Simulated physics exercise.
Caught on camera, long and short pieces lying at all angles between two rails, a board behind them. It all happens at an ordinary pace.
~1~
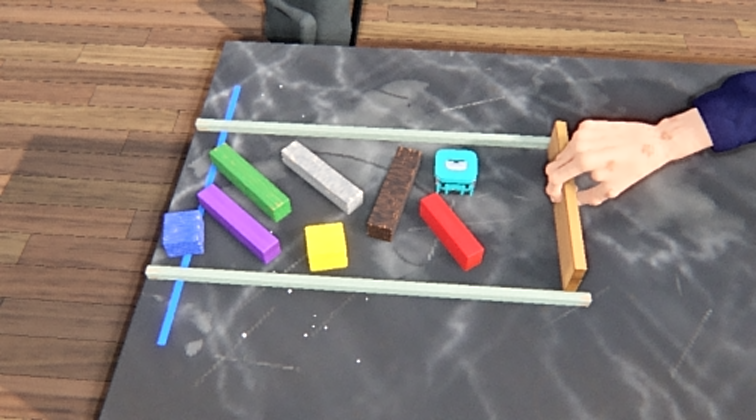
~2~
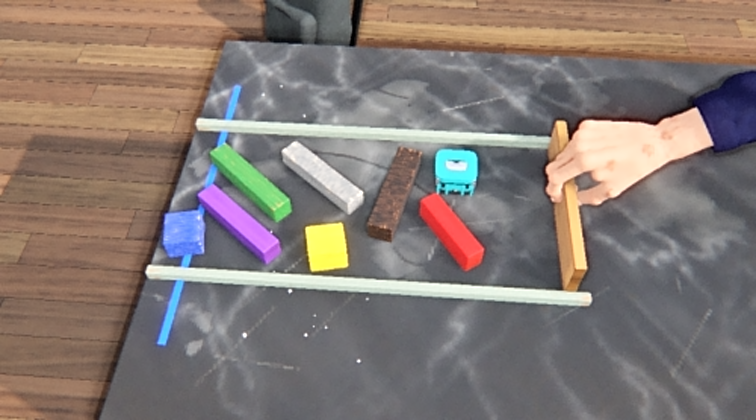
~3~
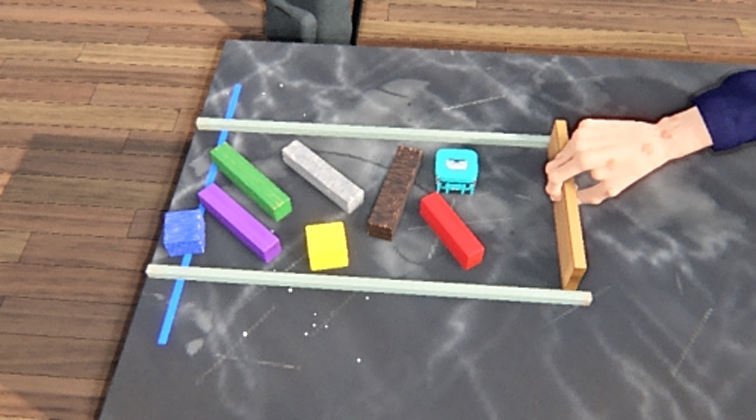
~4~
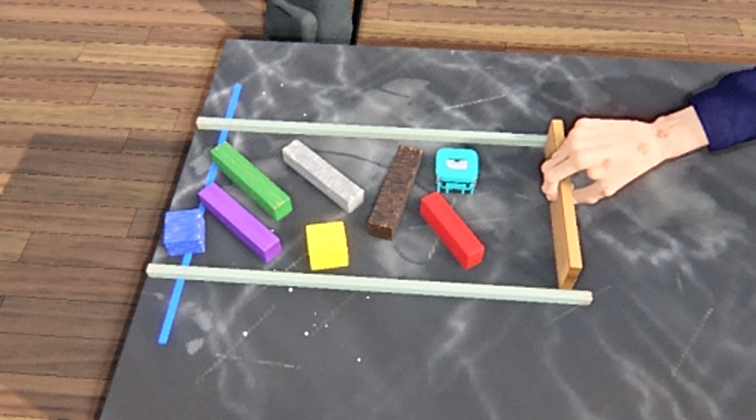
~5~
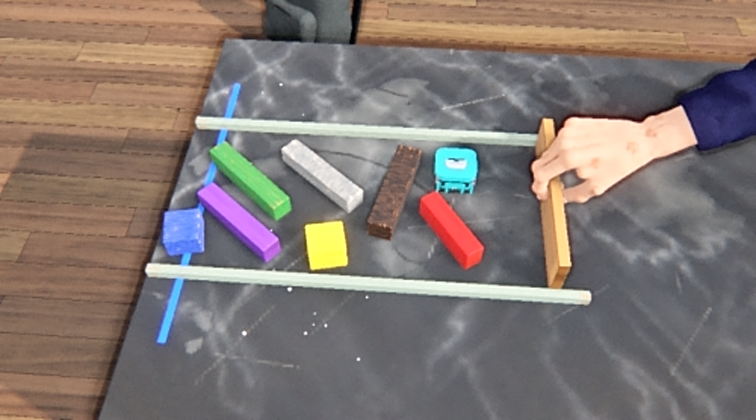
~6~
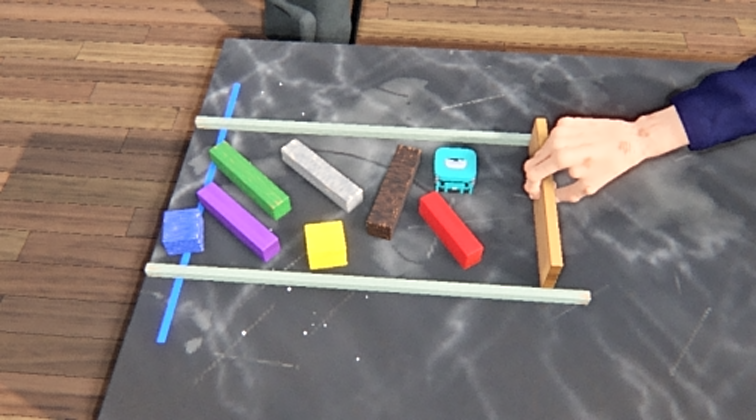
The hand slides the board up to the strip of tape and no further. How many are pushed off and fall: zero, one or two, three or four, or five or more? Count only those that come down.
The number that fall off is five or more.
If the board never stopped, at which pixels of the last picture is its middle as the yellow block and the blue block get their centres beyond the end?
At (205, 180) for the yellow block; at (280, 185) for the blue block.
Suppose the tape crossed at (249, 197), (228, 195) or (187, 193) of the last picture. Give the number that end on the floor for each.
The counts: 3, 4 and 7.
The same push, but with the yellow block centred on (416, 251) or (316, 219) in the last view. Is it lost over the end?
Place by place, it tumbles off; falls.
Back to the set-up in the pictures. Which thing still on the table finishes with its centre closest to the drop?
The yellow block.
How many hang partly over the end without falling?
That would be 2.
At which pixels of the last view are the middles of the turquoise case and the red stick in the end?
The turquoise case at (193, 156), the red stick at (186, 212).
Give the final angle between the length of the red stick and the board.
Roughly 0° out of line.
Soon after, none off yet; blue block at rest near (184, 231); purple stick at rest near (238, 221); green bar at rest near (249, 179).
Then, none off yet; blue block moved a little near (172, 236); purple stick moved a little near (202, 227); green bar moved a little near (214, 177).
At rest, the number that fall off is five or more; fallen, black bar, grey bar, green bar, purple stick and blue block.
